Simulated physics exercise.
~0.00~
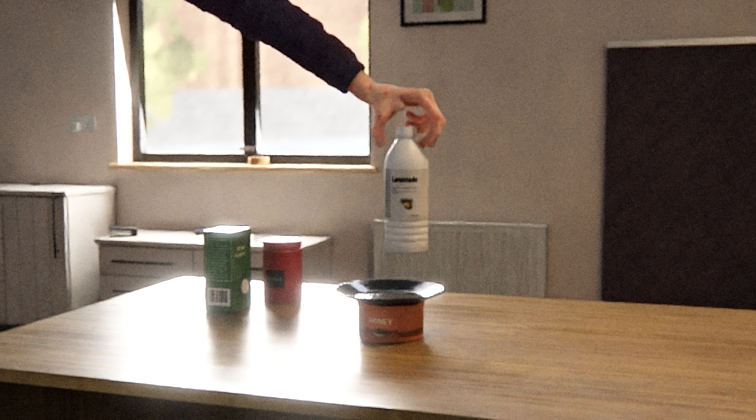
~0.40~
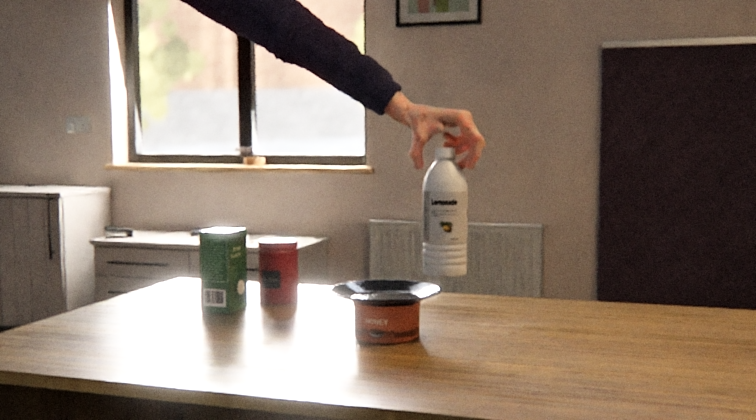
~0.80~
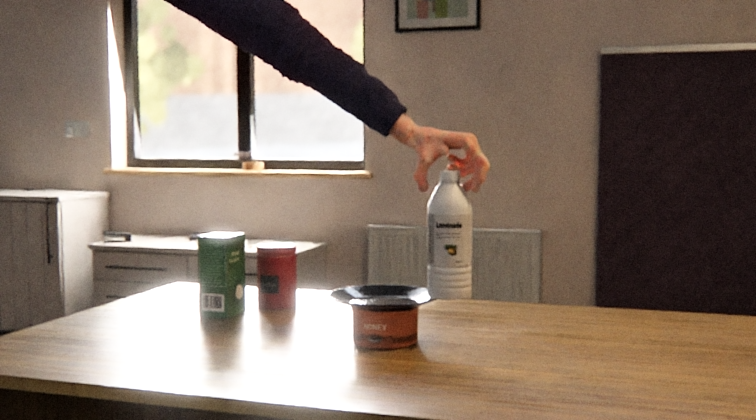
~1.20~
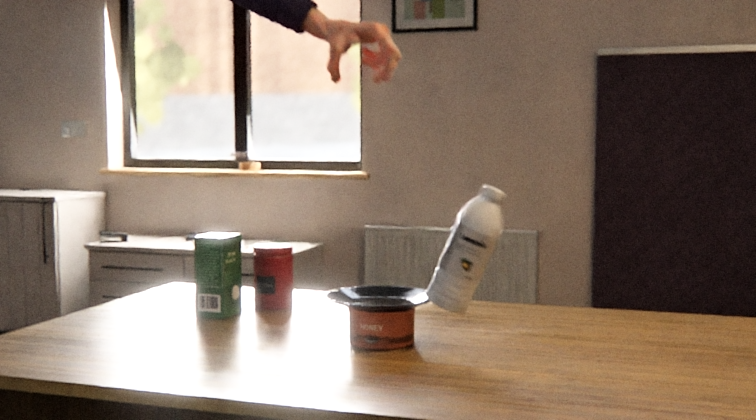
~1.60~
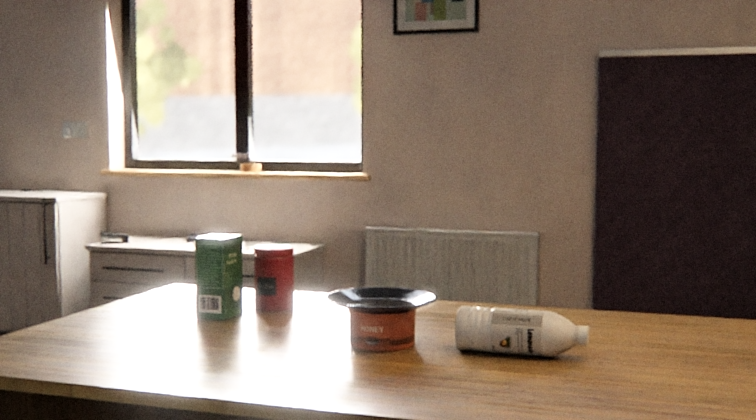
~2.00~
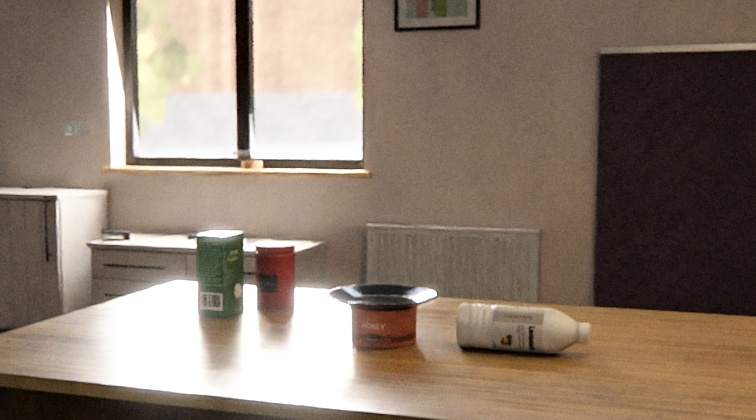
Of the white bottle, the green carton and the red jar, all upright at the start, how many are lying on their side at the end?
One of them is lying on its side at the end, the white bottle.
